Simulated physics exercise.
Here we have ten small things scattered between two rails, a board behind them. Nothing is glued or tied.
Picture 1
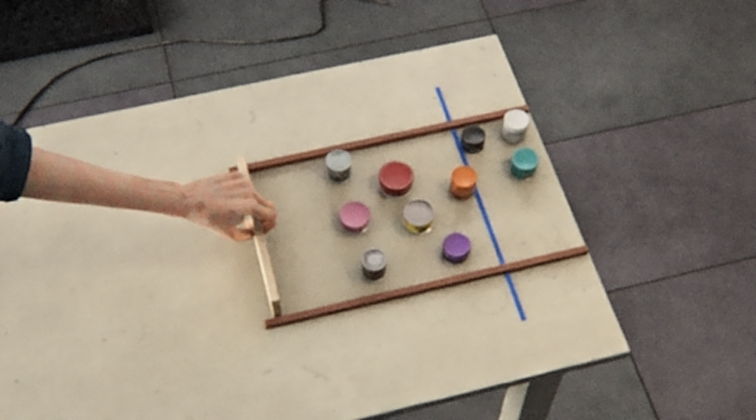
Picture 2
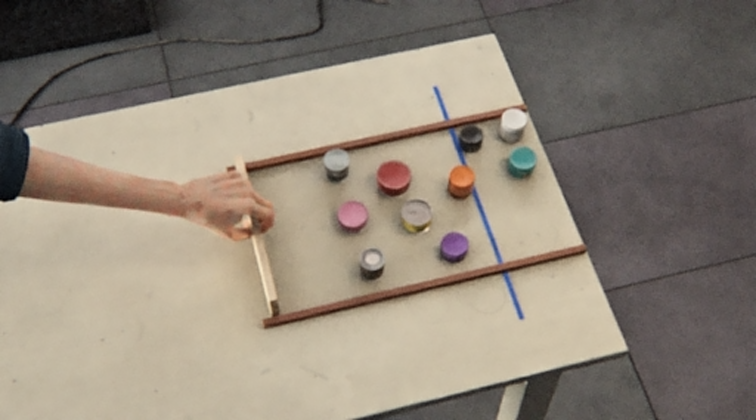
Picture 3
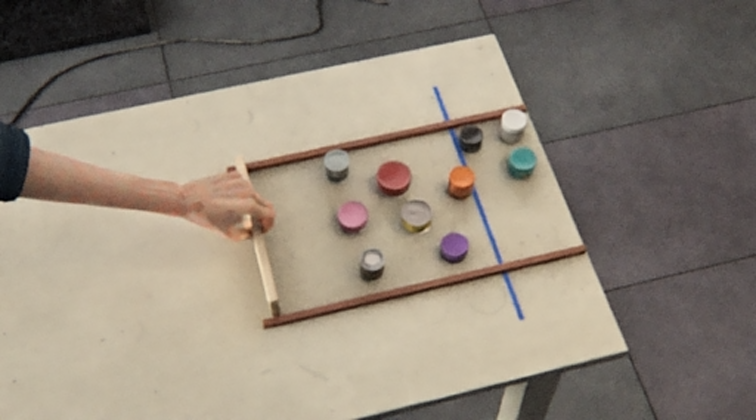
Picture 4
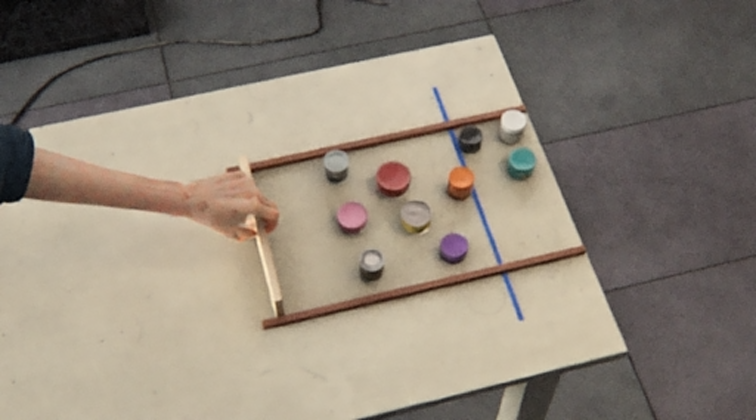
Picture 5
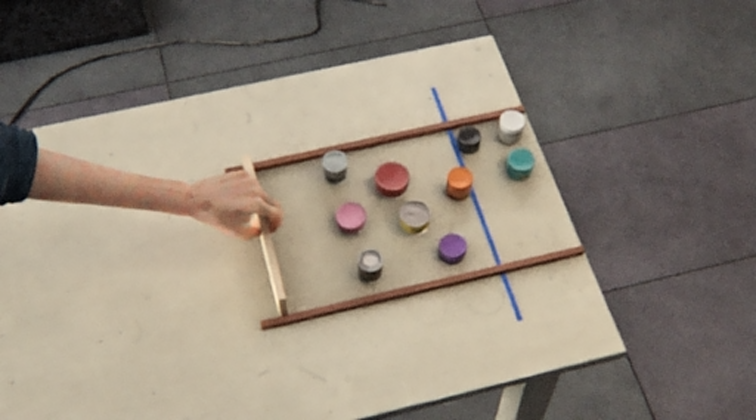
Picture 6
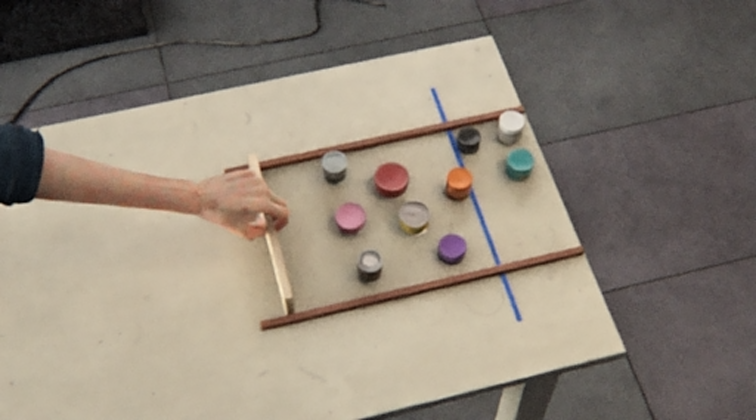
A hand grips a wooden board at the left end of two reddish-brown rails on a pale tabletop, seen from above at an angle over grey floor tiles. Ten small pots sit between the rails, grey, pink, red, yellowish and purple left of a blue tape line, orange and black close by it, white and turquoise to its right. The hand slides the board slightly rightward, while the pots stay put.
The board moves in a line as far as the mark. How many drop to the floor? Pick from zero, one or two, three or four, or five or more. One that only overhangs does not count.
The number that fall off is zero.
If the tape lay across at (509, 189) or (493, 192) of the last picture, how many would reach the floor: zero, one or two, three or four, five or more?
The falls would be just one or two; none.
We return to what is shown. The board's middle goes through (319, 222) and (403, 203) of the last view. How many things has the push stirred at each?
At the one place 0, at the other 6.
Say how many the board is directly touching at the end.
That makes 5.
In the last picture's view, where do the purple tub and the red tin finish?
Near (527, 231) and (479, 160).
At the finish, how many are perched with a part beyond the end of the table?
That would be 0.
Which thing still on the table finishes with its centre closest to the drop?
Foremost is the turquoise tin.
A little later, none off yet; white tub at rest near (511, 128); turquoise tin at rest near (520, 165); black tub at rest near (469, 141).
When it is over, the number that fall off is zero.
